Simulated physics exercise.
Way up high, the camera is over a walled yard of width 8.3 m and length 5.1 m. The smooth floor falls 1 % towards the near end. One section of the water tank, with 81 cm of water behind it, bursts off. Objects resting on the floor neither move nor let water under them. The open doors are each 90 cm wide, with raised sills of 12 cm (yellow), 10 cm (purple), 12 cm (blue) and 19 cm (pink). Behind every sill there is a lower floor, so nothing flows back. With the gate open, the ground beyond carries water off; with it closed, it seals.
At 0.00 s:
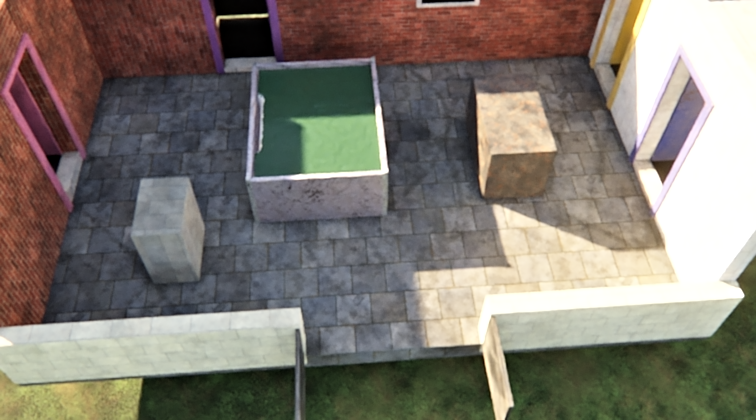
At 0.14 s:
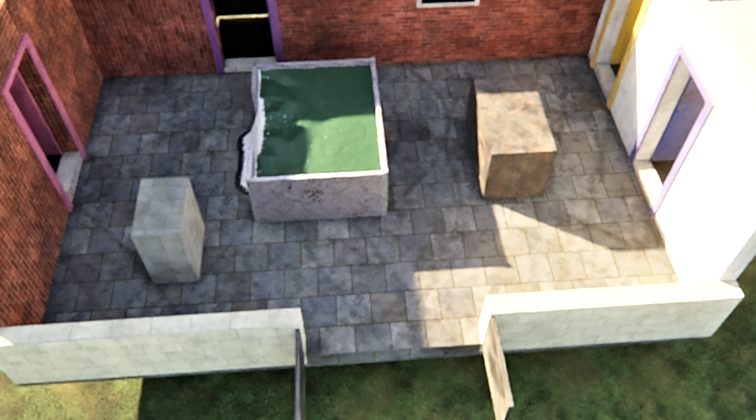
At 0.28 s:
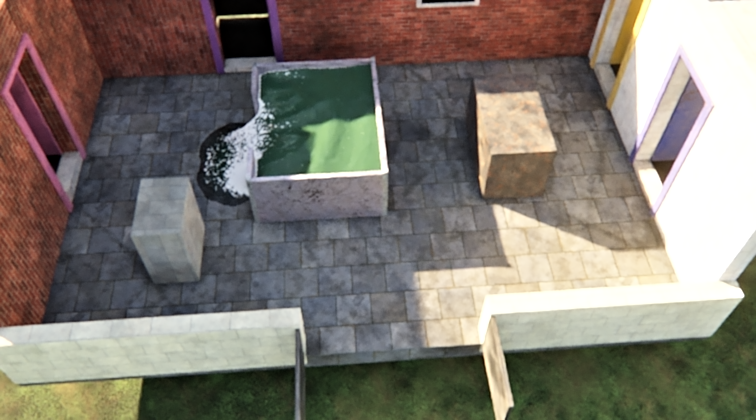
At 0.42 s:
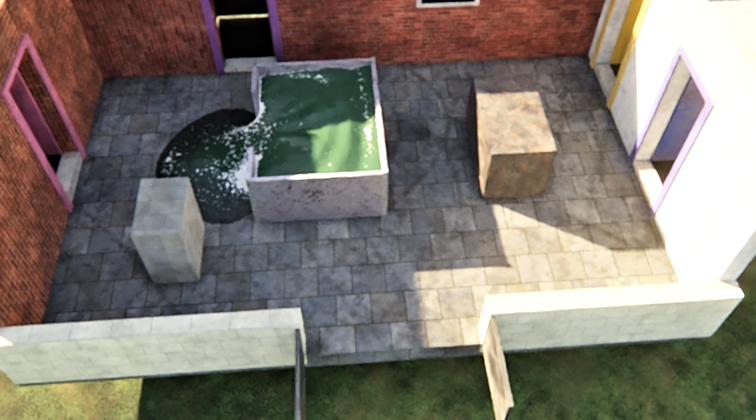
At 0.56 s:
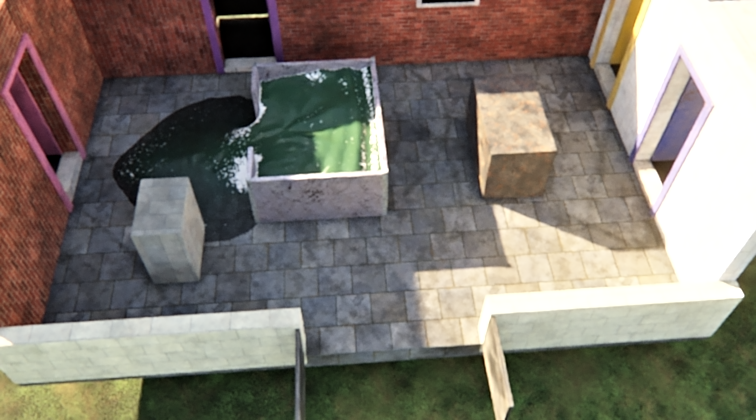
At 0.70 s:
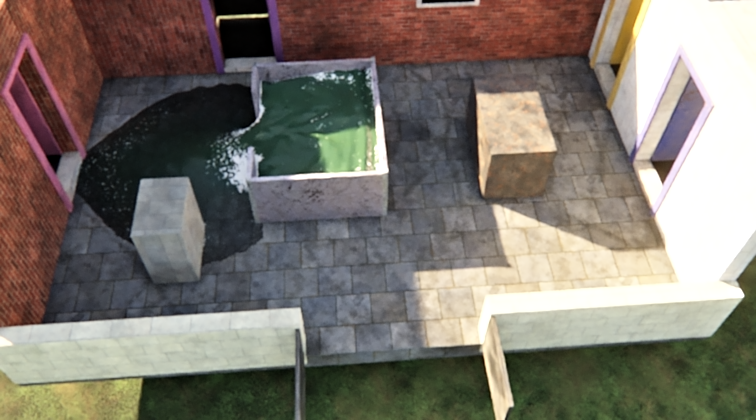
At first, green water lies still in a walled tank on a paved yard, between a pale block and a brown one. Then water bursts through the tank's left side in white foam, and a dark pool spreads across the paving, surrounding the pale block and reaching the left brick wall.
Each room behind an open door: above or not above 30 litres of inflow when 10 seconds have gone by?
One by one: Yellow door: The inflow ends up lower than the cap; purple door: The inflow ends up lower than the cap; blue door: The inflow ends up lower than the cap; pink door: The inflow ends up higher than the cap.
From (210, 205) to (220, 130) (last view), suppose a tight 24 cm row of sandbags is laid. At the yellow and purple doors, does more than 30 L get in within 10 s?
Note - yellow: Limit held; purple: Limit exceeded.
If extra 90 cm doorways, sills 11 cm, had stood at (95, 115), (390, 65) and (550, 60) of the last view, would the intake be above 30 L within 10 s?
In sequence the answers are more than that, less than that and less than that.
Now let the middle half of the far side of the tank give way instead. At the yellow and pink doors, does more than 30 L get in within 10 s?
Yellow: Exceeding the limit; pink: Within the limit.
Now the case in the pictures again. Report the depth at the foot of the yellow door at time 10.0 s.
Roughly 8.0 centimetres.
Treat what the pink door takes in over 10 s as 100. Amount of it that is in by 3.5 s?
Roughly 95 percent is in by then.
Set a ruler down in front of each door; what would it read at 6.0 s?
Depths in cm: Yellow 6, purple 6, blue 0, pink 18.
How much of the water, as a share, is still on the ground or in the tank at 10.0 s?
Roughly 90 percent.
After 1.4 s water covers 25 % of the floor and is deepest (42 cm) near (104, 80); yellow door not reached, purple door 4 cm at the sill, 0 L in, blue door not reached, pink door 38 cm at the sill, 73 L in.
After 2.2 s water covers 30 % of the floor and is deepest (38 cm) near (94, 118); yellow door not reached, purple door 2 cm at the sill, 0 L in, blue door not reached, pink door 35 cm at the sill, 158 L in.
After 3.5 s water covers 40 % of the floor and is deepest (26 cm) near (65, 354); yellow door not reached, purple door 9 cm at the sill, 0 L in, blue door not reached, pink door 25 cm at the sill, 214 L in.
After 6.0 s water covers 80 % of the floor and is deepest (22 cm) near (38, 342); yellow door 6 cm at the sill, 0 L in, purple door 6 cm at the sill, 0 L in, blue door not reached, pink door 18 cm at the sill, 231 L in.
After 10.0 s water covers 100 % of the floor and is deepest (14 cm) near (35, 356); yellow door 8 cm at the sill, 0 L in, purple door 5 cm at the sill, 0 L in, blue door 11 cm at the sill, 0 L in, pink door 11 cm at the sill, 231 L in.
